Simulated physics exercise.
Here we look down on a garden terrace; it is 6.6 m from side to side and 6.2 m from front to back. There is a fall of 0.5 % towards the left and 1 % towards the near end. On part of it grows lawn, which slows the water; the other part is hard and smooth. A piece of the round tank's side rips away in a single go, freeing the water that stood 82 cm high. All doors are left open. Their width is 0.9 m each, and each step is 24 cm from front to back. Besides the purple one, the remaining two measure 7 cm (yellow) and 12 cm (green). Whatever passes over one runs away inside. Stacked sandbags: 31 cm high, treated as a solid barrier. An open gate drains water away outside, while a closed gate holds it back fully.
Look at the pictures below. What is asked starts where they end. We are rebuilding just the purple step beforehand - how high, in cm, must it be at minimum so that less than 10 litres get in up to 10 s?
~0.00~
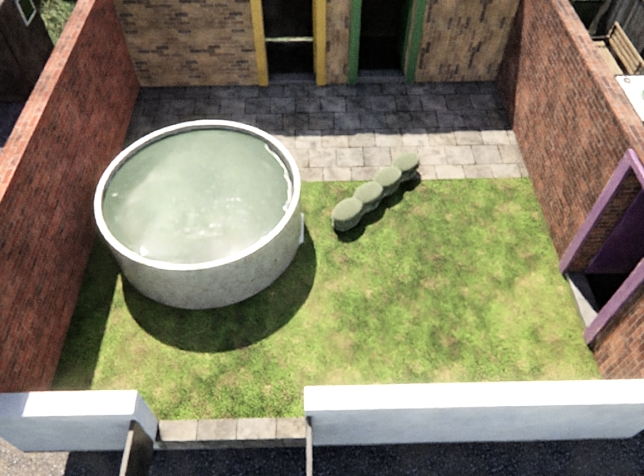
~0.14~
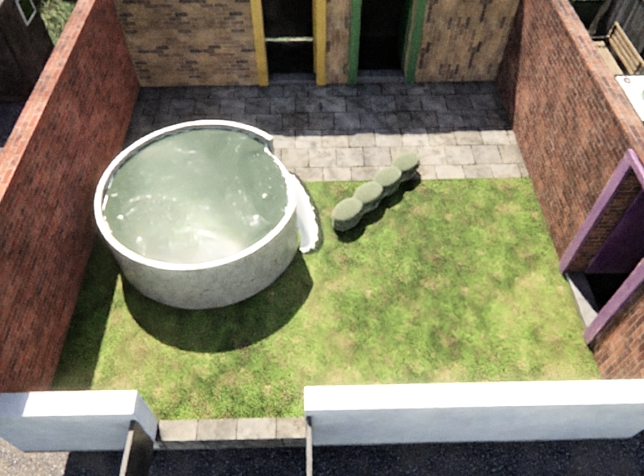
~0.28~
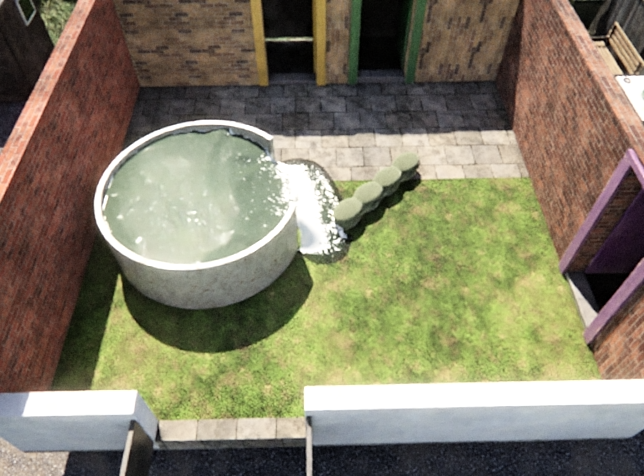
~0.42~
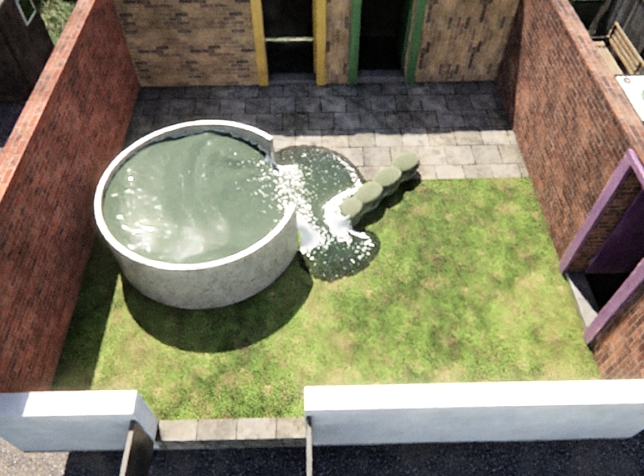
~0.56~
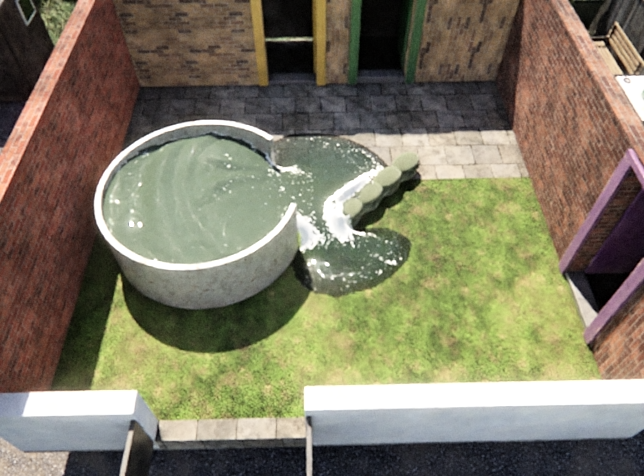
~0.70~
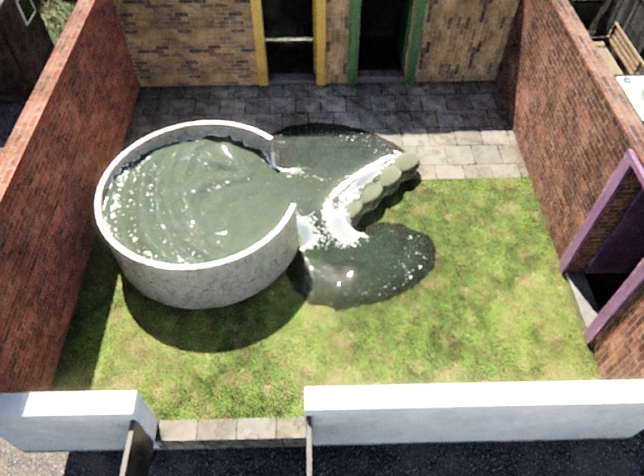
It needs to be about 11.5 cm high.
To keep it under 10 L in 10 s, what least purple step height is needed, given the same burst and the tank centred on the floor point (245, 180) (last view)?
With that change, some 9.5 centimetres.
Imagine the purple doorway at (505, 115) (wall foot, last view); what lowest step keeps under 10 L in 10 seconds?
26 cm.
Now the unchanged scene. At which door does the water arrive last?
I'd go with the purple door.
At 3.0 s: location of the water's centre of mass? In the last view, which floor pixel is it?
Approximately (324, 197).
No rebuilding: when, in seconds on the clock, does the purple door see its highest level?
Approximately 4.5 s.
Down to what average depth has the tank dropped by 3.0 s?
Around 35 centimetres.
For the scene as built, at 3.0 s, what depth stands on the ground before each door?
Yellow door 6 cm, green door 29 cm, purple door 9 cm.
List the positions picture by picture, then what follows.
The round tank at (200, 190) is whole and still, 82 cm deep; the purple door at (607, 258) is dry, in the first picture.
The gap is at (294, 199), the front 0.3 m out at (316, 244); the back of the round tank holds 82 cm, in the second picture.
The front is at (322, 172), 0.7 m from the gap at (294, 200); 1.2 m2 of floor is wet, 82 cm left at the back, in the third picture.
Water pours out at (294, 201) and has run 1.2 m, to (348, 164); about 12 cm deep outside, 82 cm at the back, in the fourth picture.
Water pours out at (294, 201) and has run 1.7 m, to (390, 173); about 8 cm deep outside, 81 cm at the back, in the fifth picture.
Water pours out at (294, 201) and has run 2.1 m, to (406, 157); about 6 cm deep outside, 75 cm at the back; 2.0 m in a straight line remain to the purple door at (607, 258), in the sixth picture.
After 1.4 s water covers 40 % of the floor, deepest (56 cm) near (332, 221); it has not reached the purple door.
After 3.0 s water covers 65 % of the floor, deepest (38 cm) near (492, 89); 9 cm at the purple door, 0 litres in over its 8 cm step.
After 10.0 s water covers 100 % of the floor, deepest (14 cm) near (42, 422); 11 cm at the purple door, 53 litres in over its 8 cm step.
At the purple door as built, the water arrived by 2.6 s and peaked near 14 cm at 4.4 s.
Run again over the same 10 s with other heights there, 31 litres in over 9.5 cm, 1 litre over 14.5 cm. The limit of 10 litres is kept from about 11.5 cm up.
